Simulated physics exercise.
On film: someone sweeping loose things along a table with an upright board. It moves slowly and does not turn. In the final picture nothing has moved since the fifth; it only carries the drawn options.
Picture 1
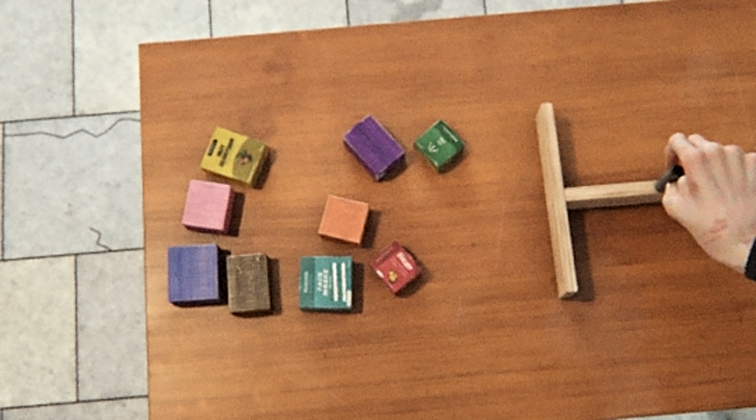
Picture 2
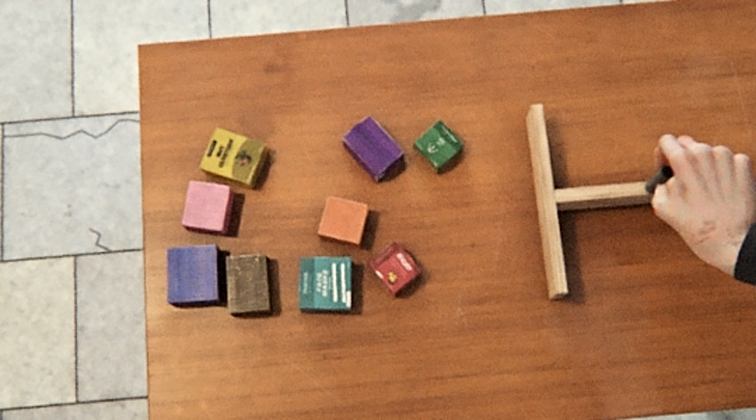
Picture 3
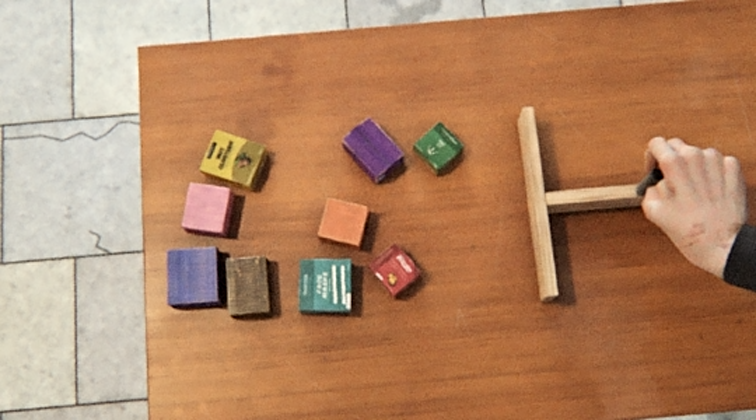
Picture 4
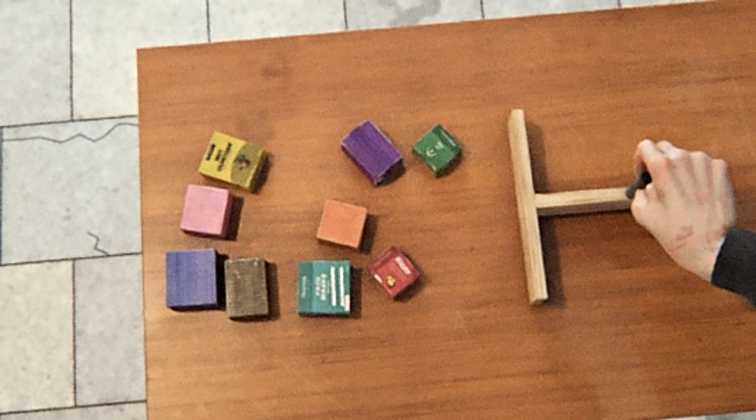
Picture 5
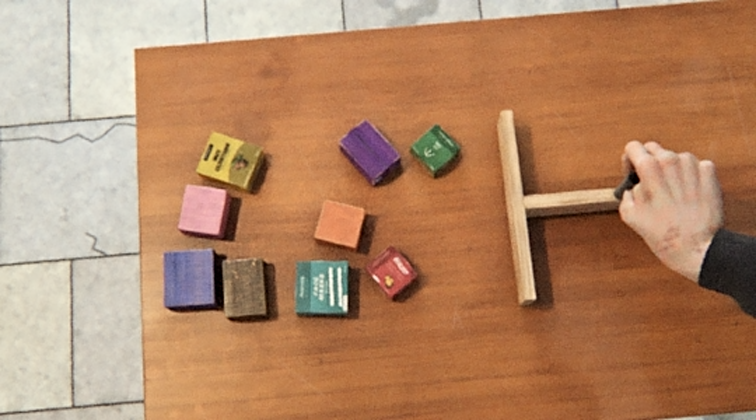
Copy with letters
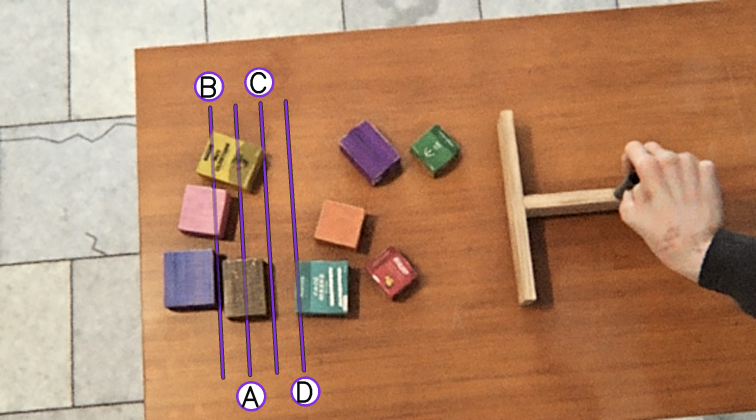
At the start, a hand holds a T-shaped wooden tool upright on a brown table, to the right of a loose scatter of small coloured blocks and packets. The hand then slides the tool slowly left a short way without turning it, narrowing the gap, while the blocks stay in place, untouched.
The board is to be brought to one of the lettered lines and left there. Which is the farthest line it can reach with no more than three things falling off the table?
Line B.
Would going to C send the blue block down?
Yes.
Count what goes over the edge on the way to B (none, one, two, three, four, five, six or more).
In all, three.
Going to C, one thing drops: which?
The blue block.
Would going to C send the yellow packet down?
No.
On the copy, A at (242, 236); B at (216, 238); C at (269, 233); D at (295, 231).
On B. First, board (410, 212); green box (374, 146); purple box (336, 153).
Then, board (302, 221); blue block (146, 284); black block (193, 294).
Finally, board (215, 229); blue block over the edge; black block over the edge; three fallen.
By contrast, A is within the limit but short; C is within the limit but short; D is within the limit but short.
